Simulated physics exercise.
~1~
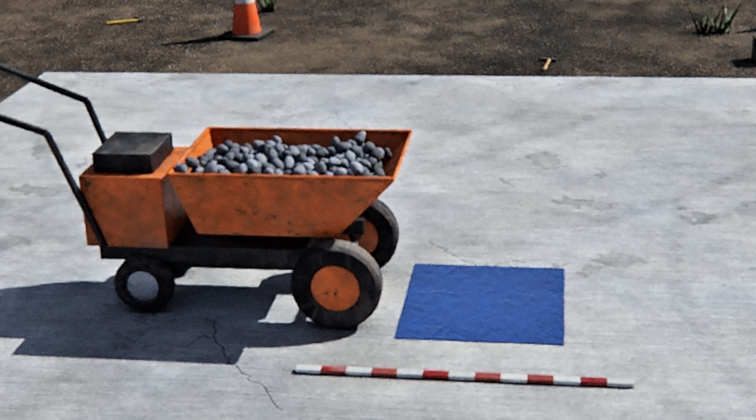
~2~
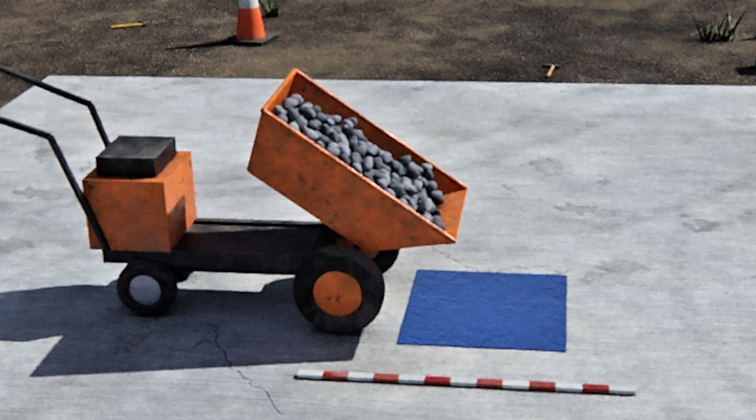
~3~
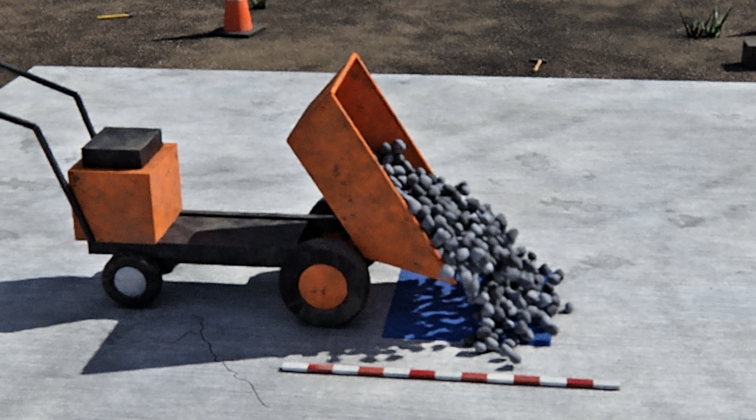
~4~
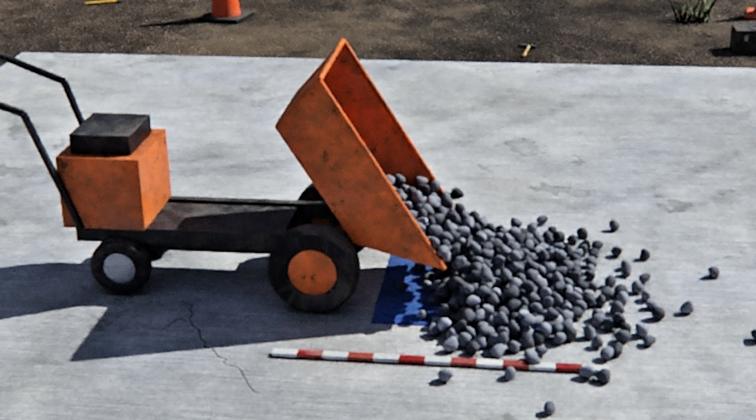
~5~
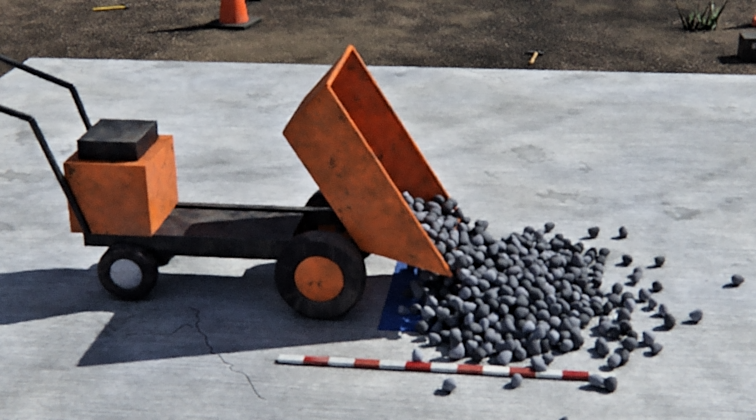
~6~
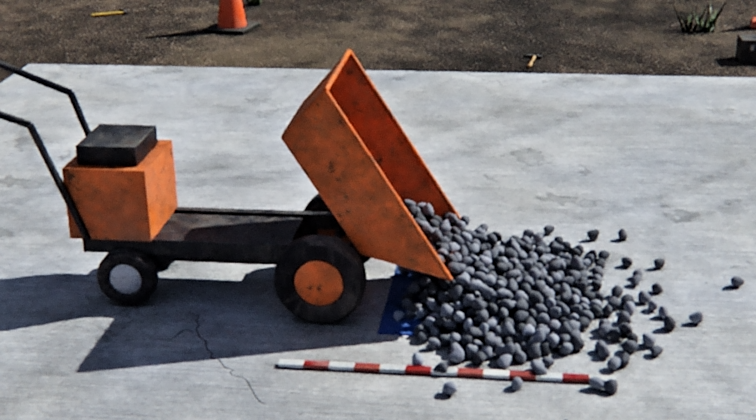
An orange barrow's tray tips up to the right, pouring grey cobbles over a blue sheet and concrete, and stays raised.
